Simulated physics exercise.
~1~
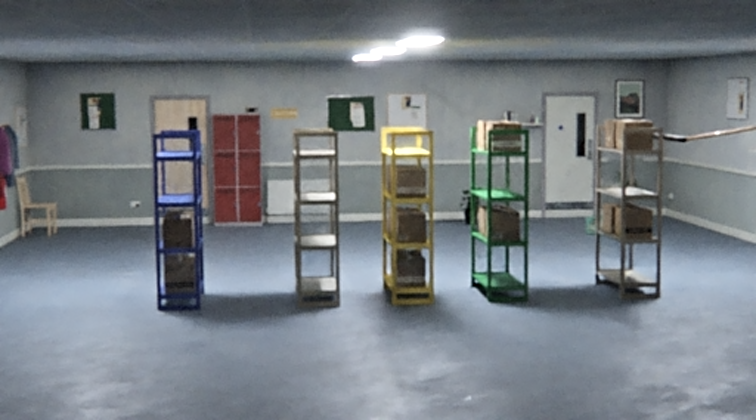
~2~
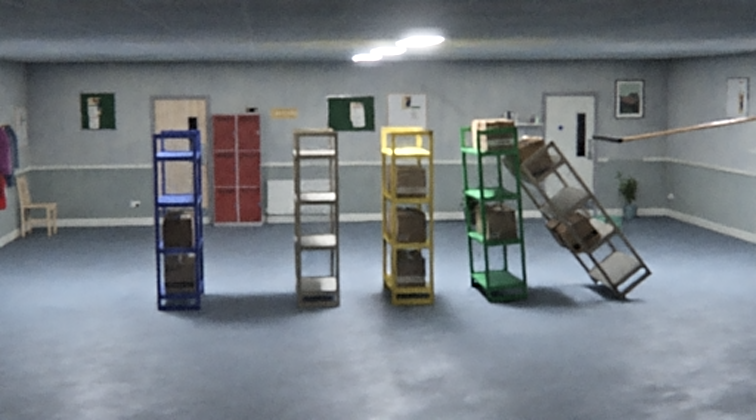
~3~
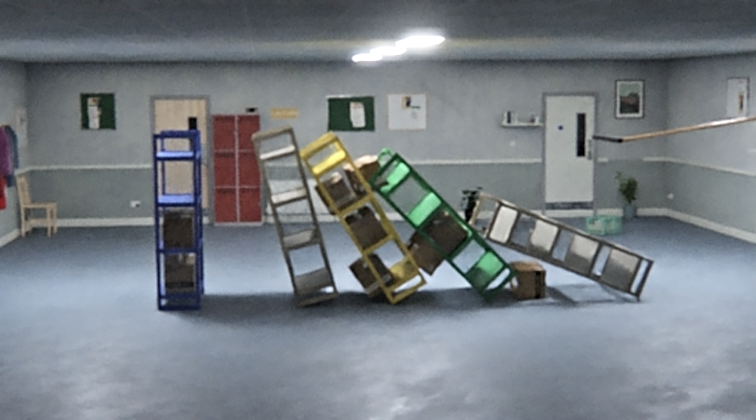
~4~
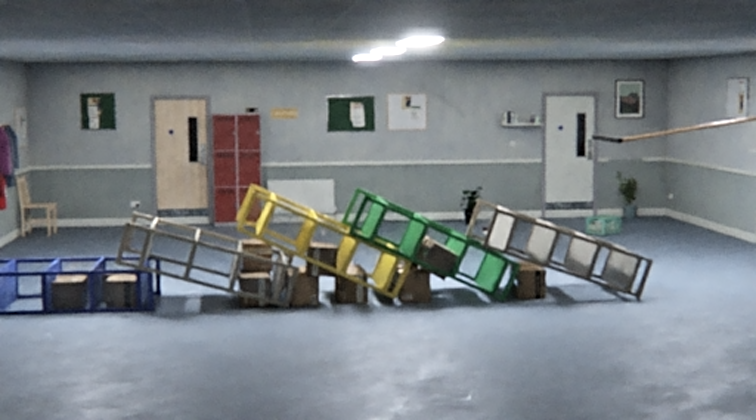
In a grey-walled room with a blue floor, a pole pushes the rightmost of five shelving units leftward, and it topples into the green one. The units fall in turn, spilling boxes, until the blue one lies flat at the left and the others rest slanted in a row.
